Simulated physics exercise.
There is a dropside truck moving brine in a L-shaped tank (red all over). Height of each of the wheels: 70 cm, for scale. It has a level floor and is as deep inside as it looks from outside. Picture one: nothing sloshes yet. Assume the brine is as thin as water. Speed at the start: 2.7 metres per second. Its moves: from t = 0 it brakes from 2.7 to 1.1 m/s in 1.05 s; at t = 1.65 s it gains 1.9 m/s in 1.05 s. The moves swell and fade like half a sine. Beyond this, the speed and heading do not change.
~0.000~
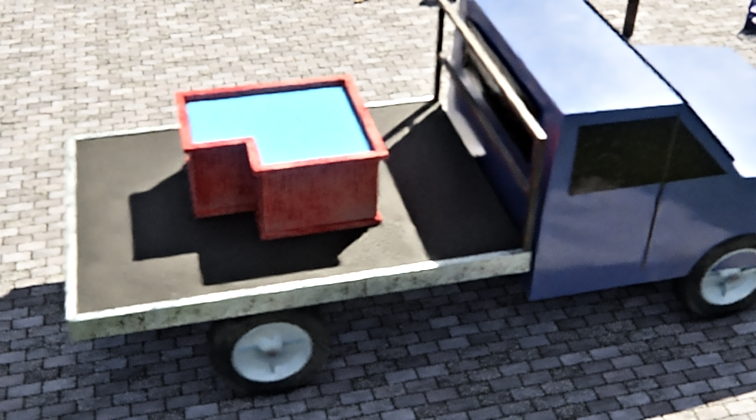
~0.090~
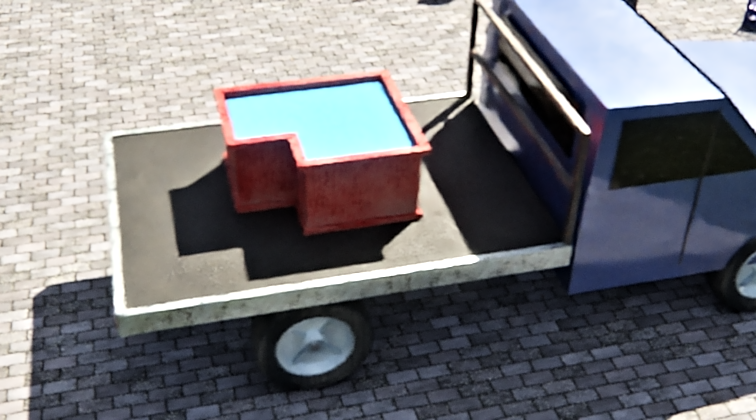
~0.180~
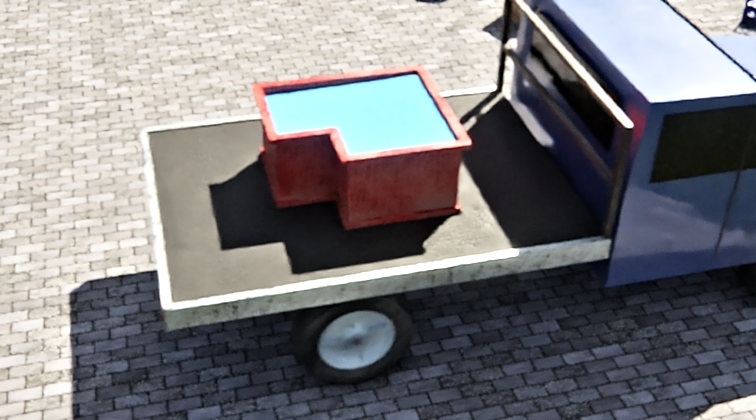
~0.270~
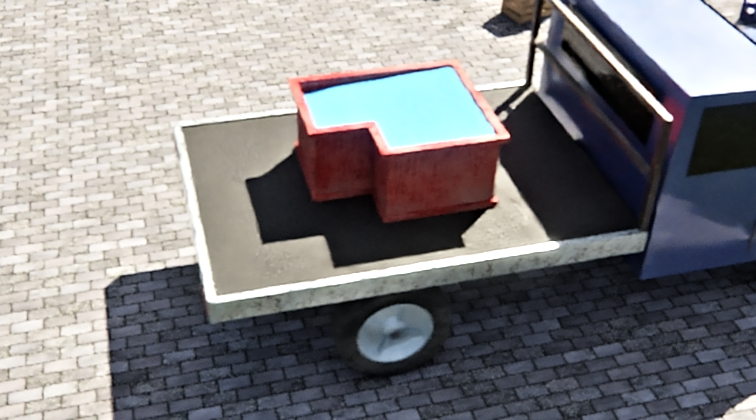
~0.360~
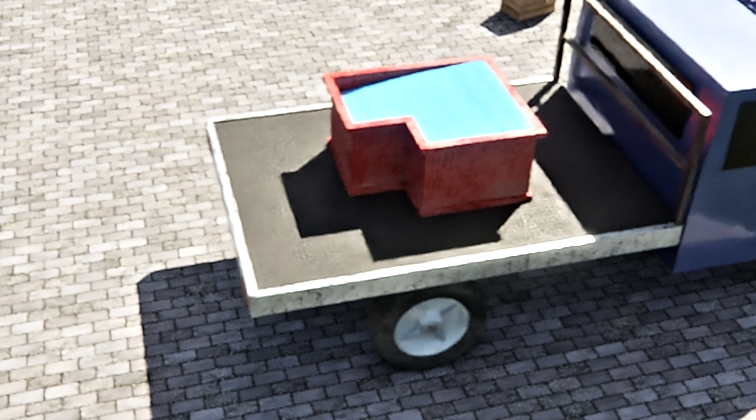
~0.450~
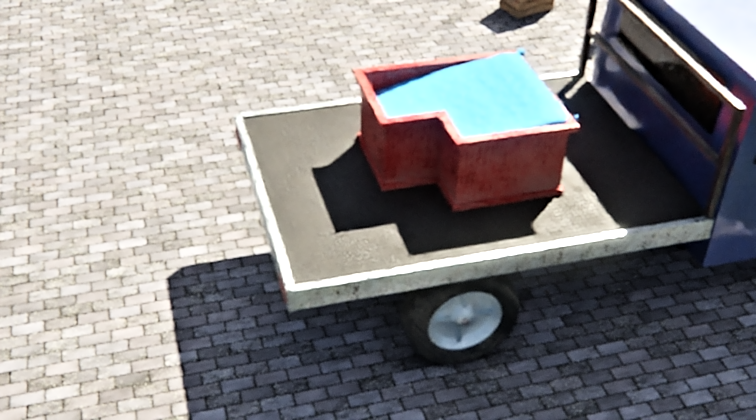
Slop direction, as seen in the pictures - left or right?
It slops out rightward more.
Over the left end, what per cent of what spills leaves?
Share: Around 30%.
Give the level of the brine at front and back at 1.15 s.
Front 42 cm, back 36 cm.
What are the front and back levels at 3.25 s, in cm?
I'd put it at about 44 cm in front and about 24 cm behind.
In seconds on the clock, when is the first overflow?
It happens at some 0.8 s.
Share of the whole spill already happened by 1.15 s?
By that time, around 40 percent of it is out.
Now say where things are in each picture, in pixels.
The surface is at (335, 91) by the front wall; at (198, 106) by the back wall; it shows no tilt against the walls; the front is on the right, levels are read along the far wall; a wheel hub at (274, 358), in the first frame.
The surface is at (373, 87) by the front wall; at (237, 102) by the back wall; it shows no tilt against the walls, in the second frame.
The surface is at (409, 82) by the front wall; at (276, 98) by the back wall; it shows no tilt against the walls, in the third frame.
The surface is at (444, 74) by the front wall; at (312, 96) by the back wall; it climbs 3° towards the right end, in the fourth frame.
The surface is at (477, 63) by the front wall; at (347, 97) by the back wall; it climbs 9° towards the right end and 2° towards the far side, in the fifth frame.
The surface is at (507, 56) by the front wall; at (378, 95) by the back wall; it climbs 11° towards the right end and 2° towards the far side; a wheel hub at (468, 326), in the sixth frame.
Then, 1.15 s in, the surface is 42 cm up at the front and 35 cm at the back; 7 per cent is out, over the right end, a little elsewhere.
Then, 2.15 s in, the surface is 30 cm up at the front and 44 cm at the back; 9 per cent is out, over the right end, a little elsewhere.
Then, 3.25 s in, the surface is 44 cm up at the front and 25 cm at the back; 15 per cent is out, over the right end and the left end, a little elsewhere.
Then, 5.68 s in, 17 per cent is out, over the right end and the left end, a little elsewhere; the right end has passed 8 per cent and the left end 5.
